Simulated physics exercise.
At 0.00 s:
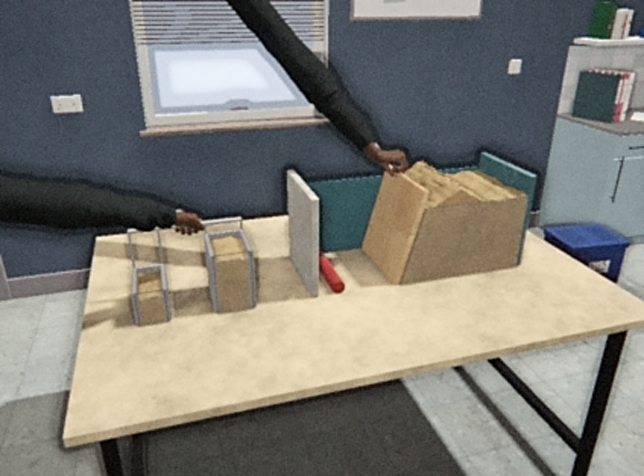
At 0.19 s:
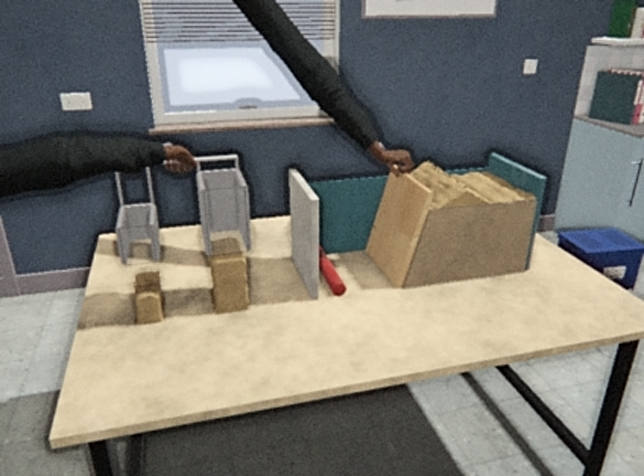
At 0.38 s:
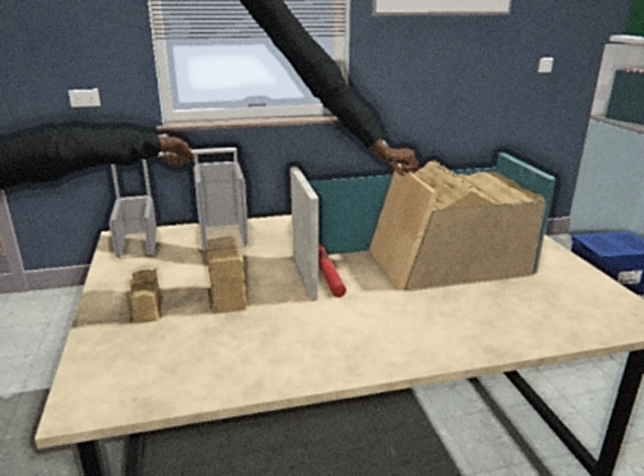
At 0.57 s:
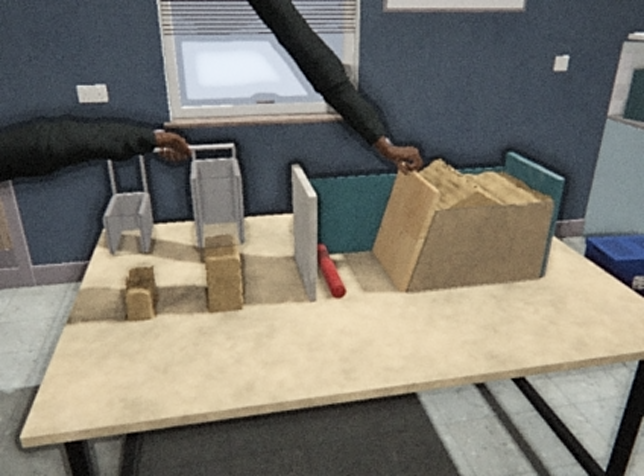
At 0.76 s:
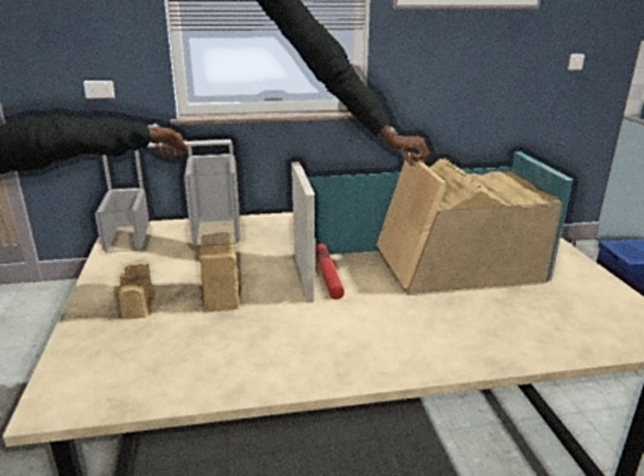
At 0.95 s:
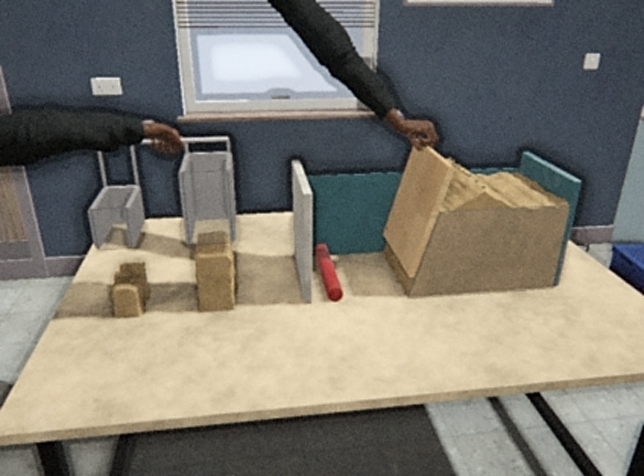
On a table, one hand lifts casings off two sand blocks before another raises a board.
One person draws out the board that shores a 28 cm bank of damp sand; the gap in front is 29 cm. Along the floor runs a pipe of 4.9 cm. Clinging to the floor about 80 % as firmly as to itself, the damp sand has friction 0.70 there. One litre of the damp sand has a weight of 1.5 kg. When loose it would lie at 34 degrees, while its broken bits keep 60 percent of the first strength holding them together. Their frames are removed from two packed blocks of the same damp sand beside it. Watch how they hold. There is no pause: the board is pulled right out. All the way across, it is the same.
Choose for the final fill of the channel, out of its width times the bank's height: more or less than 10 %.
Choice: Less.
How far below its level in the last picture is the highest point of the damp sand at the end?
Roughly 0.0 cm.
After 1.31 s, the face still stands, with nothing on top of the pipe; the channel is 0 % full.
After 1.74 s, the face still stands, with nothing on top of the pipe; the channel is 0 % full.
After 2.17 s, the face still stands, with nothing on top of the pipe; the channel is 0 % full.
After 2.60 s, the face still stands, with nothing on top of the pipe; the channel is 0 % full.
After 2.65 s, the face still stands, with nothing on top of the pipe; the channel is 0 % full.
